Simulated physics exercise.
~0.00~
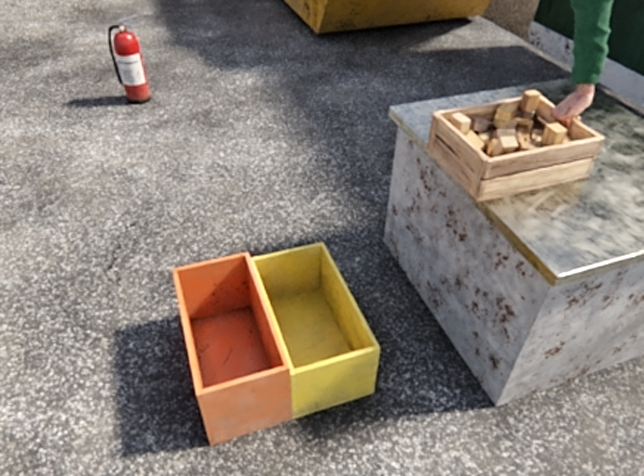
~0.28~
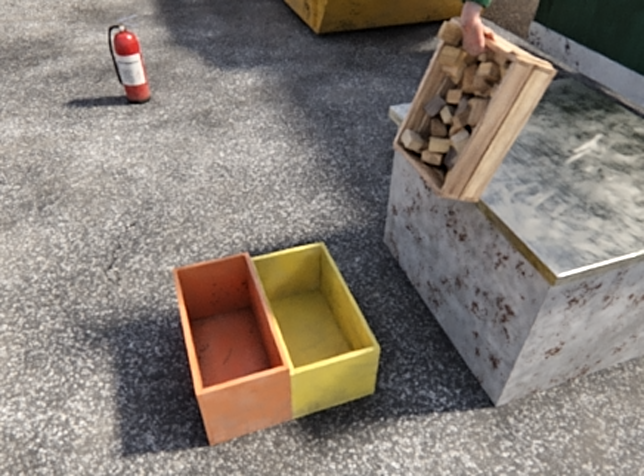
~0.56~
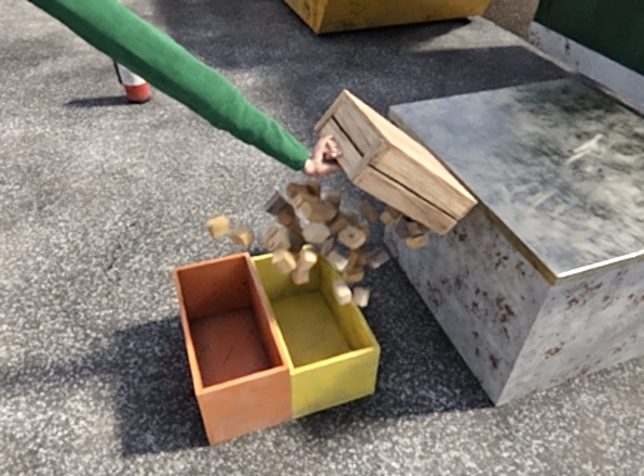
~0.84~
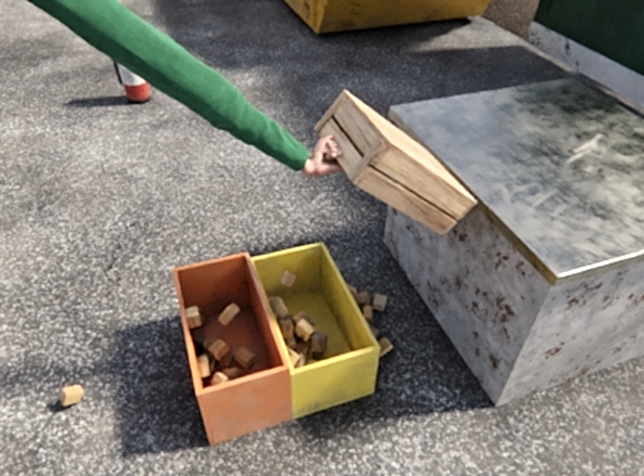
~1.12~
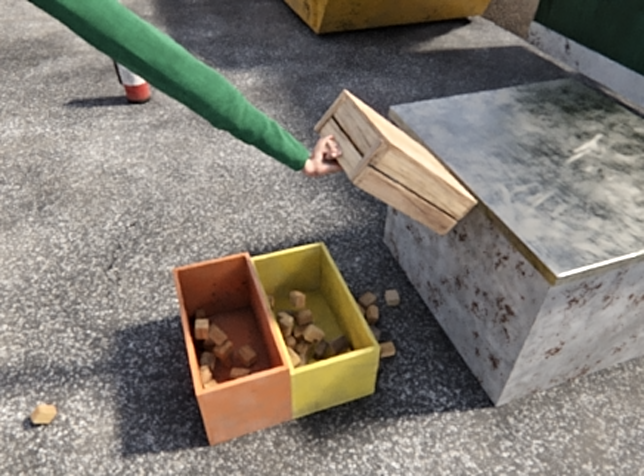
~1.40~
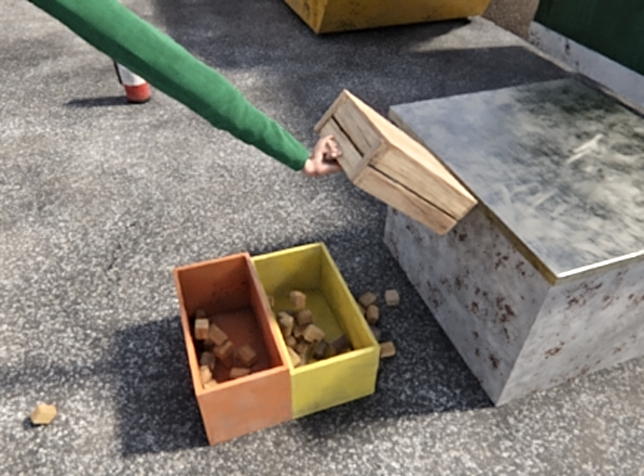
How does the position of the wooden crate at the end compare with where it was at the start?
At the start the crate sits upright on top of the bench, while at the end it is farther left and slightly lower, held tipped over at the bench's left edge.
